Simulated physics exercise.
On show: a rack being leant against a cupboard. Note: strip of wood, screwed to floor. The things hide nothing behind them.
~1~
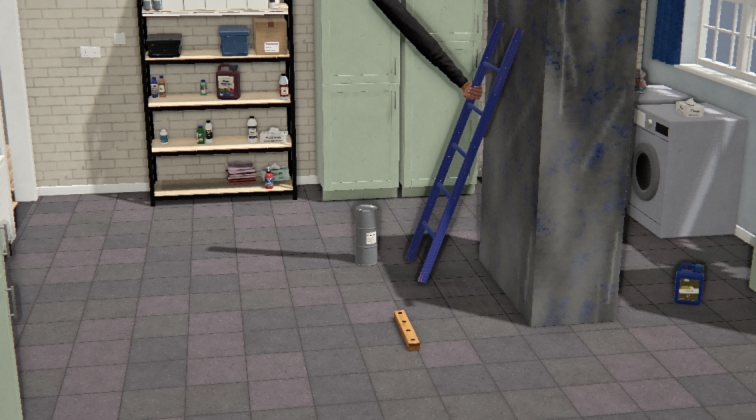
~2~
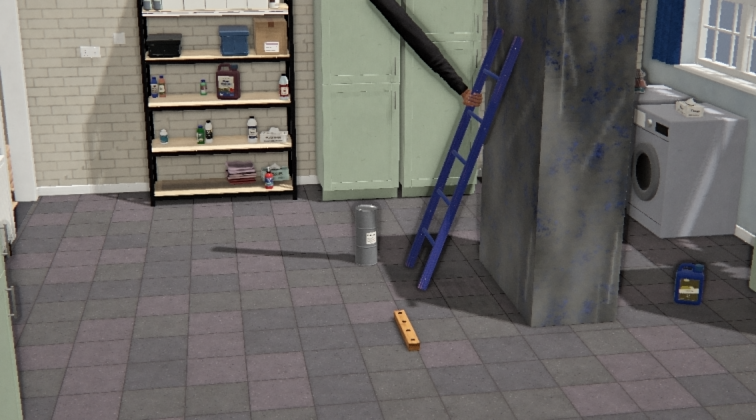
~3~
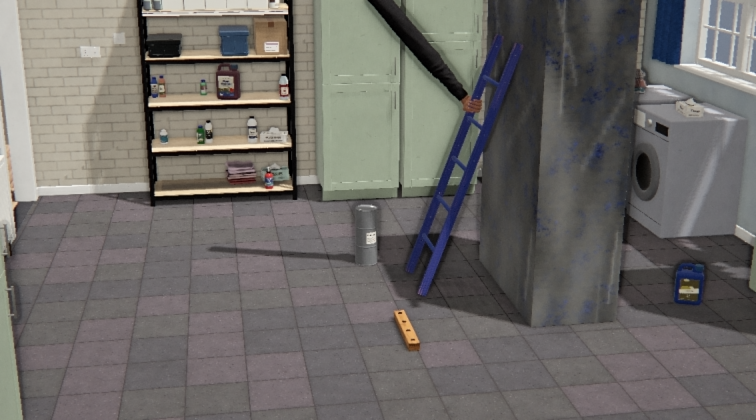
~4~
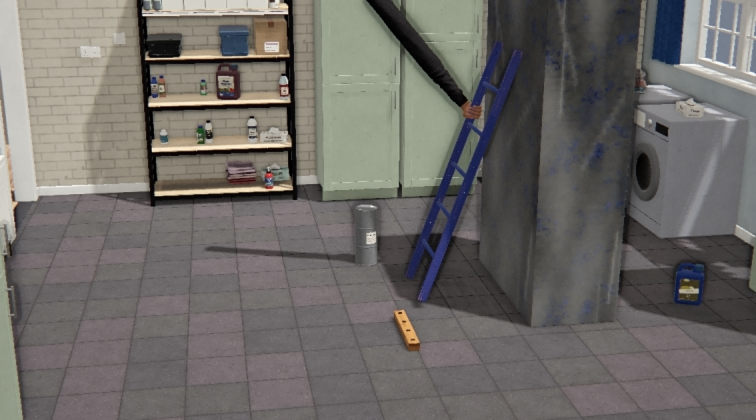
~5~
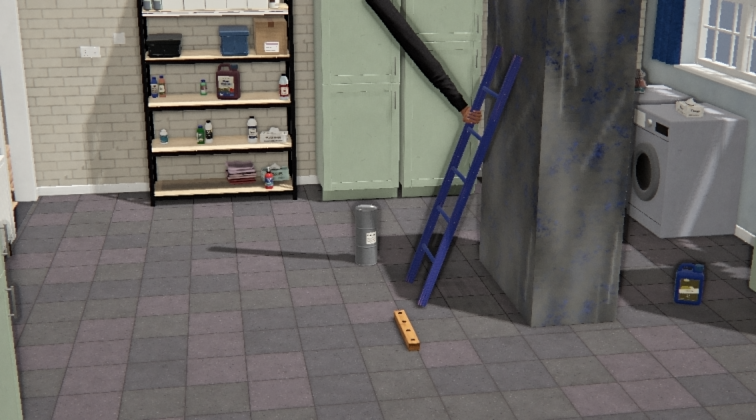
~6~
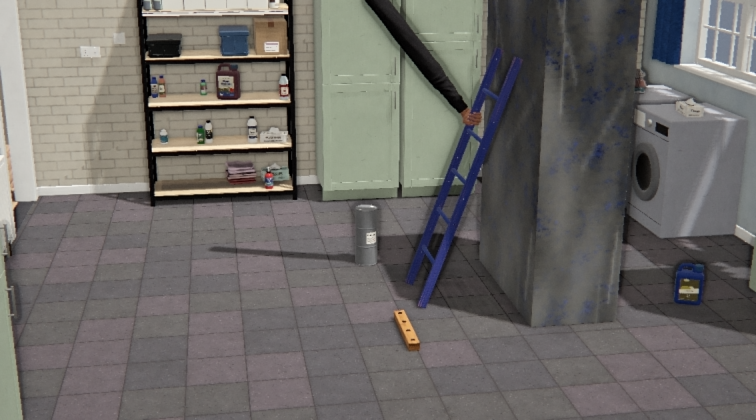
In a tiled laundry room, a dark-sleeved arm held a blue ladder-shaped rack beside a tall, grey, blotchy block and lowered it slightly, slowing until the rack was still, with the hand on it.
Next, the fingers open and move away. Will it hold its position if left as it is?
Yes.
Then, 0.48 s later than the last frame, blue rack at rest near (461, 178).
When it is over, the blue rack stays up, near (461, 178); the rest as before.
